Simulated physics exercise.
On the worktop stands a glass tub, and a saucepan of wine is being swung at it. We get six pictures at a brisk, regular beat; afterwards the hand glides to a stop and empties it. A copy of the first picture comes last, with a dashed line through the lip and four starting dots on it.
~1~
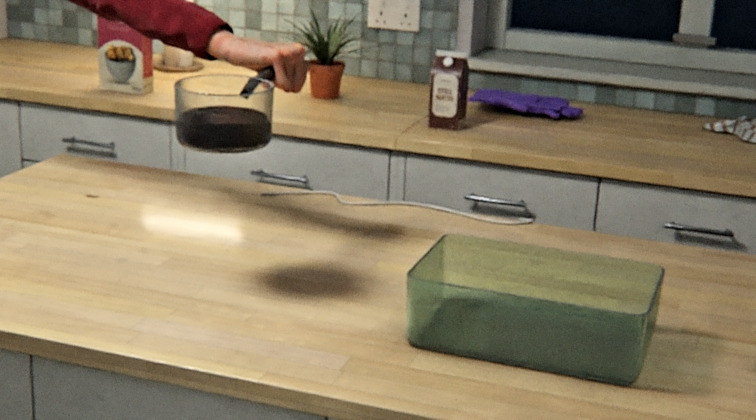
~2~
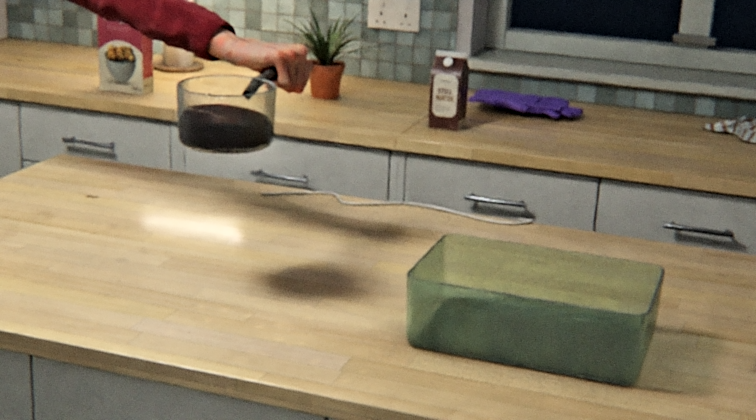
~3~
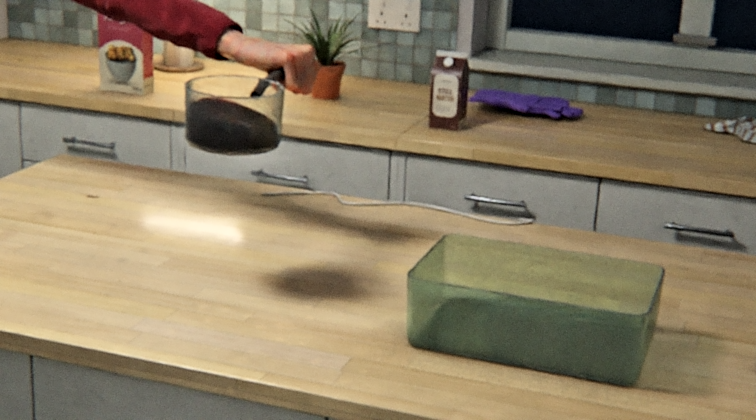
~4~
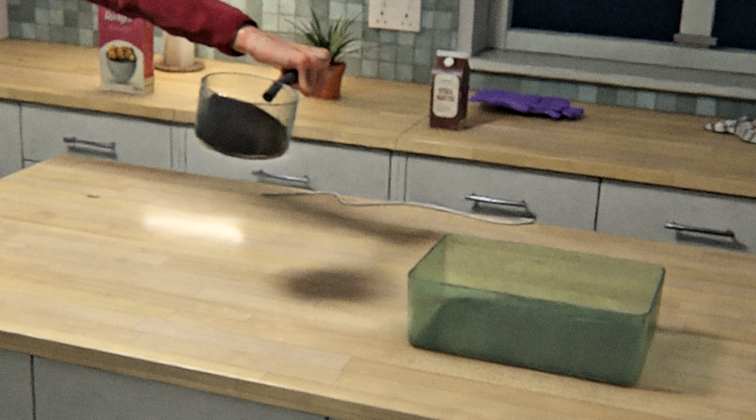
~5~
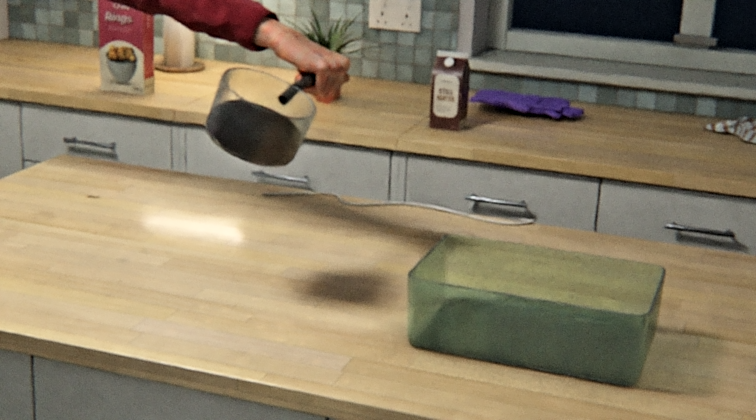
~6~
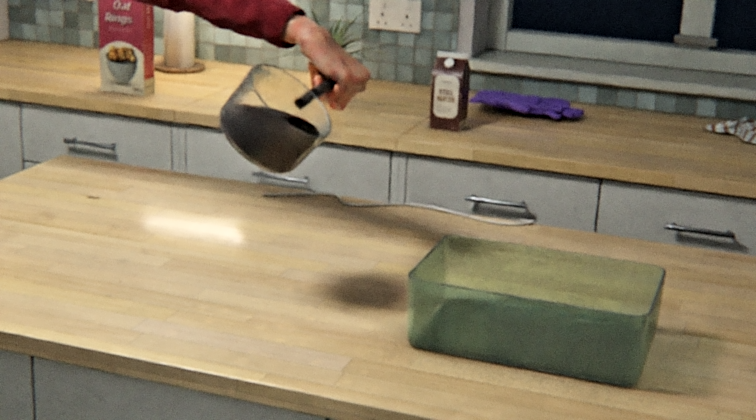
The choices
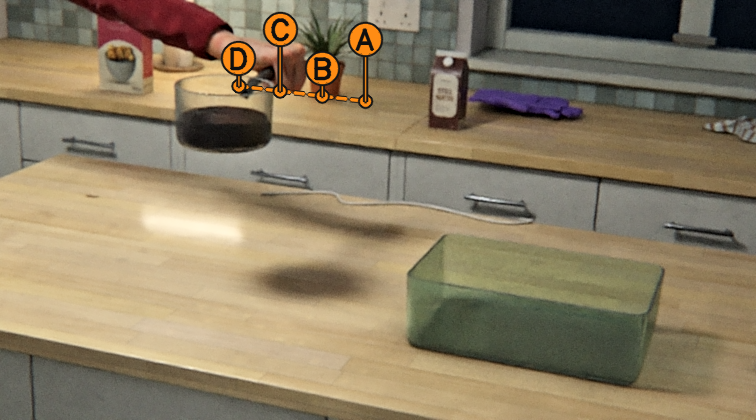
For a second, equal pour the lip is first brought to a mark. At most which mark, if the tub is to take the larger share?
The answer is spot B.
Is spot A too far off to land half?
No, not at all.
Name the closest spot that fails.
Spot C.
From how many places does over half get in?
Two of them.
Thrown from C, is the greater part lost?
Yes.
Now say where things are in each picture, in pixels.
Upright, lip at (267, 89); tub from (407, 342) to (638, 384); nothing has left yet, in the first frame.
Upright, lip at (270, 90); nothing has left yet, in the second frame.
Upright, lip at (278, 92); nothing has left yet, in the third frame.
Tipped about 10°, lip at (293, 101); nothing has left yet, in the fourth frame.
Tipped about 23°, lip at (310, 115); nothing has left yet, in the fifth frame.
Tipped about 39°, lip at (325, 133); nothing has left yet, in the sixth frame.
On the marked copy, A at (365, 101); B at (322, 96); C at (280, 91); D at (238, 86).
With A, about 89 % lands in the tub, 2 % falls short and 9 % goes beside or beyond.
With B, about 72 % lands in the tub, 20 % falls short and 9 % goes beside or beyond.
With C, about 19 % lands in the tub, 78 % falls short and 3 % goes beside or beyond.
With D, about 0 % lands in the tub, 100 % falls short.
